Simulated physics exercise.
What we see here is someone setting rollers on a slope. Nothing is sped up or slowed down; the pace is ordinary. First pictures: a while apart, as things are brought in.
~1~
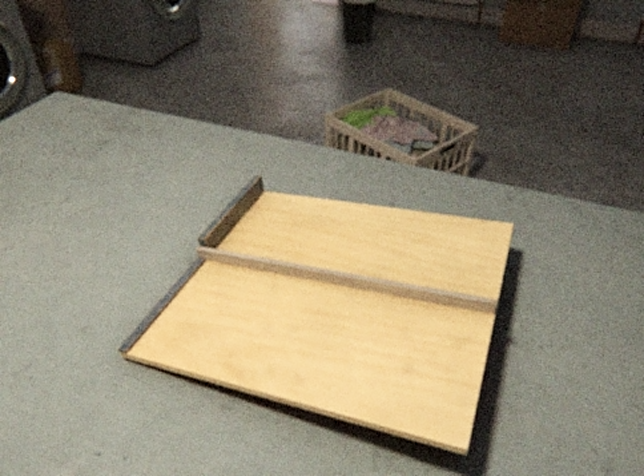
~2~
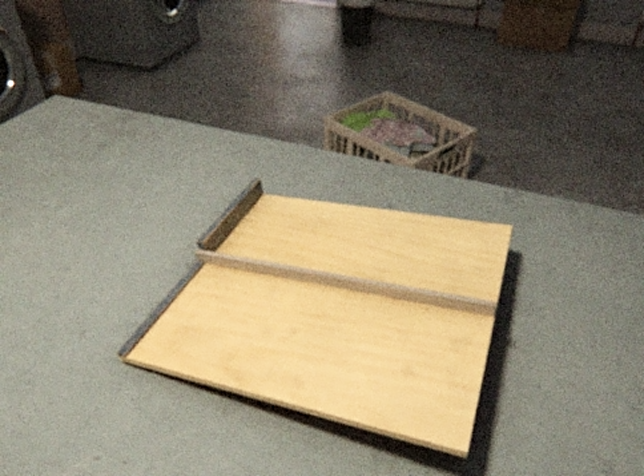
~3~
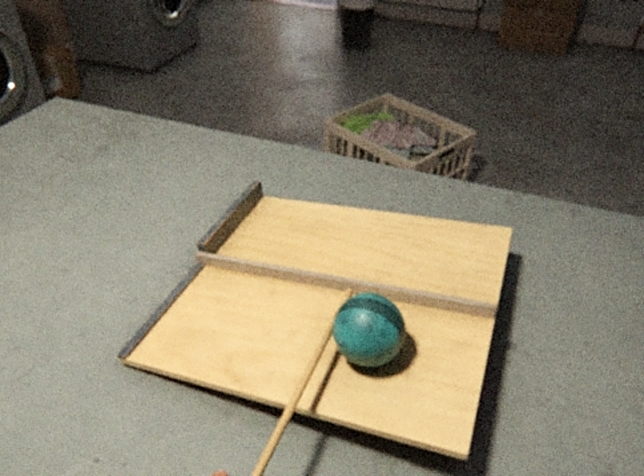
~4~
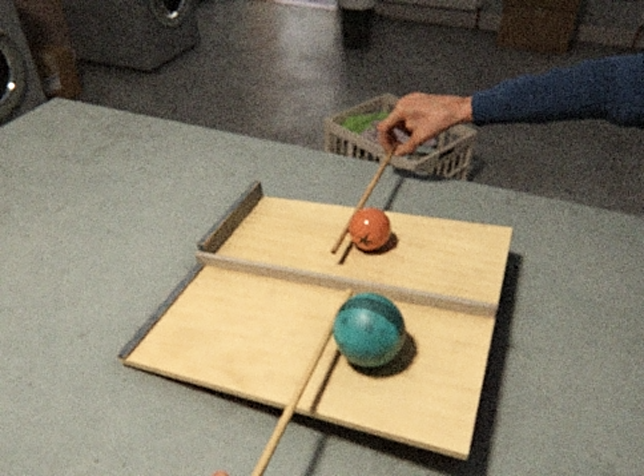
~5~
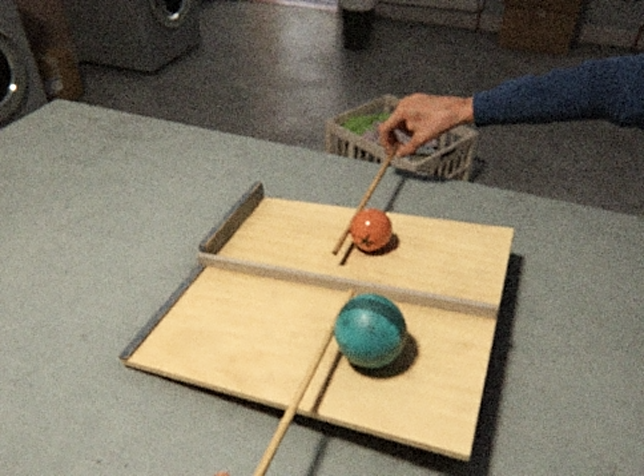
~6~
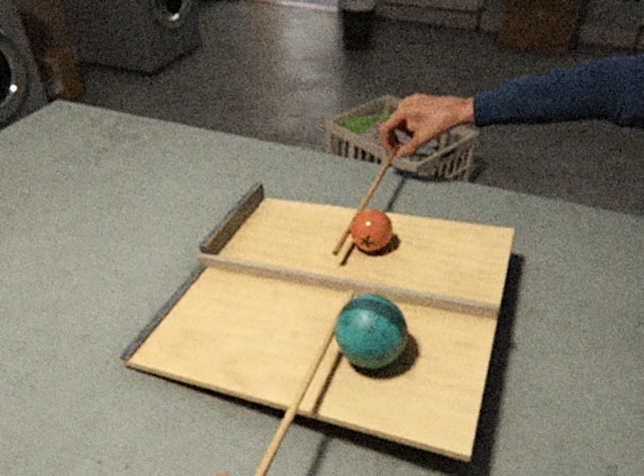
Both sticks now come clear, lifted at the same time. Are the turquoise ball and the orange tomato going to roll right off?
Outcome: The turquoise ball is not held; the orange tomato remains.
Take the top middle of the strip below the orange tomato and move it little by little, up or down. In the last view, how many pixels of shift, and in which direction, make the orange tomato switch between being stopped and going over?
Shift: 12 px, direction down.
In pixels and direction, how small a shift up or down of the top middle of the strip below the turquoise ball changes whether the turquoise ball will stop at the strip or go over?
It would take a shift of about 8 pixels, up.
Then, 0.52 s past the last view, turquoise ball rolling on the board near (303, 318); orange tomato rolling on the board near (320, 224).
Then, 0.94 s past the last view, turquoise ball rolling on the board near (160, 285); orange tomato resting against the strip near (254, 214).
Then, 1.32 s past the last view, turquoise ball off the board near (43, 259); orange tomato resting against the strip near (254, 214).
Finally, the turquoise ball goes over the end; the orange tomato is held by the strip, near (254, 214).
